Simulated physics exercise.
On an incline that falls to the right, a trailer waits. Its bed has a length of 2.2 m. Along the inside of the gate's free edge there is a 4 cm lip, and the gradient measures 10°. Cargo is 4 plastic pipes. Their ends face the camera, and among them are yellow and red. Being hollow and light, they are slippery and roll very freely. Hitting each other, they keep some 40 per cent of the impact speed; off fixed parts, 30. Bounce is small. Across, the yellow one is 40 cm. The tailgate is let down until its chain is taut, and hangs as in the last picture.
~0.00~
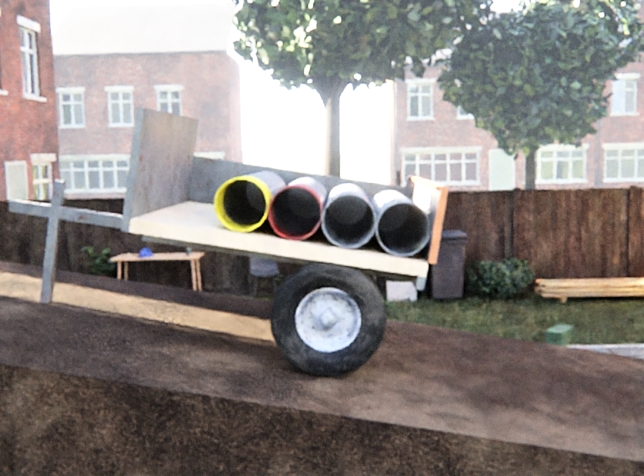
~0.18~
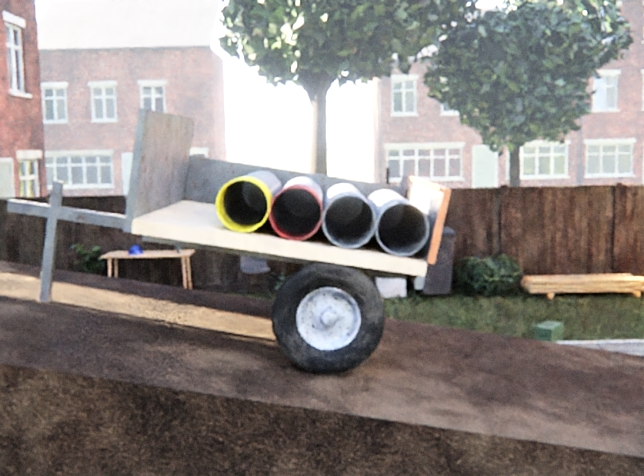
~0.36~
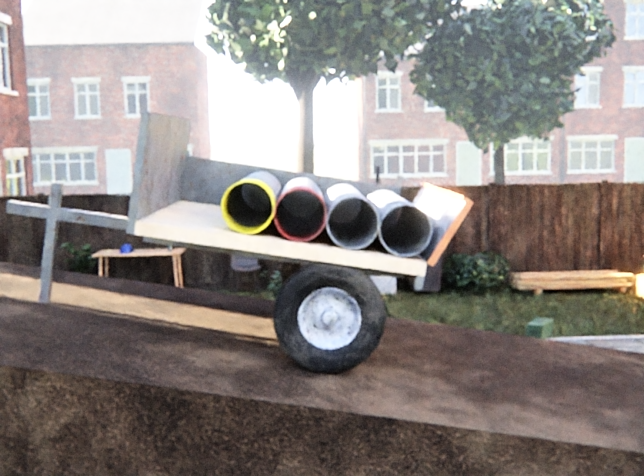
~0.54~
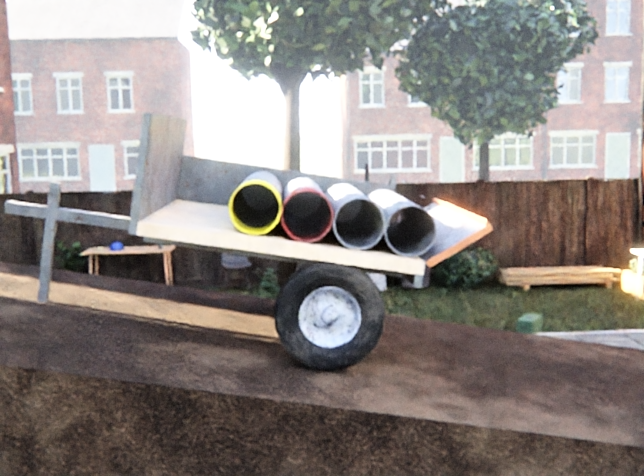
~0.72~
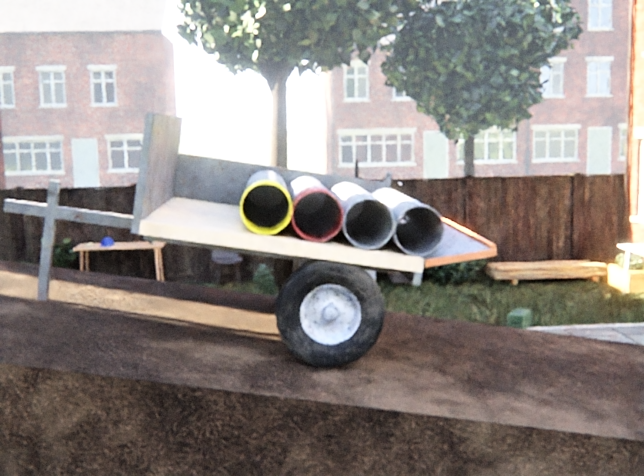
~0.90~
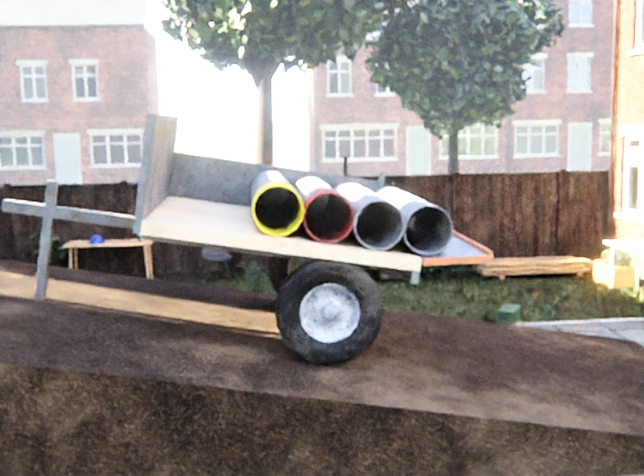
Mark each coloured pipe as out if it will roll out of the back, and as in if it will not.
Yellow pipe in, red in.
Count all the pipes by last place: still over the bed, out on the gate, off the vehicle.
1 / 1 / 2.
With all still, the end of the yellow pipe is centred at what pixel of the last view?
Roughly (420, 231).
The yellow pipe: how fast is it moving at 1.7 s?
Reading: Roughly 0.5 m/s.
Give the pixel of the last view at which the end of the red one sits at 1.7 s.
Its near end sits close to (388, 226).
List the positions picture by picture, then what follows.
In the first picture, yellow at (241, 205), red at (295, 213); gate 80° above level, tip at (444, 189); 4 of the 4 make up the bottom layer on the bed.
In the second picture, yellow at (242, 206), red at (296, 214); gate 77° above level, tip at (447, 191).
In the third picture, yellow at (247, 208), red at (300, 215); gate 57° above level, tip at (469, 203).
In the fourth picture, yellow at (255, 209), red at (307, 216); gate 30° above level, tip at (489, 228).
In the fifth picture, yellow at (266, 209), red at (318, 216); gate 7° above level, tip at (494, 252).
In the sixth picture, yellow at (278, 211), red at (329, 218); gate 1° above level, tip at (490, 258).
After 1.7 s, yellow is on the bed, 70 cm short of the hinge, rolling right; red is on the bed, 30 cm short of the hinge, rolling right; 0 gone off the back.
After 2.6 s, yellow is on the bed, 25 cm short of the hinge, rolling right; red is on the gate, 15 cm past the hinge, rolling right; 1 gone off the back.
After 3.8 s, yellow is on the bed, 5 cm short of the hinge, rolling left; red is on the gate, 35 cm past the hinge, rolling left; 2 gone off the back.
At rest (5.0 s), yellow is on the bed, 5 cm short of the hinge; red is on the gate, 35 cm past the hinge; 2 gone off the back.
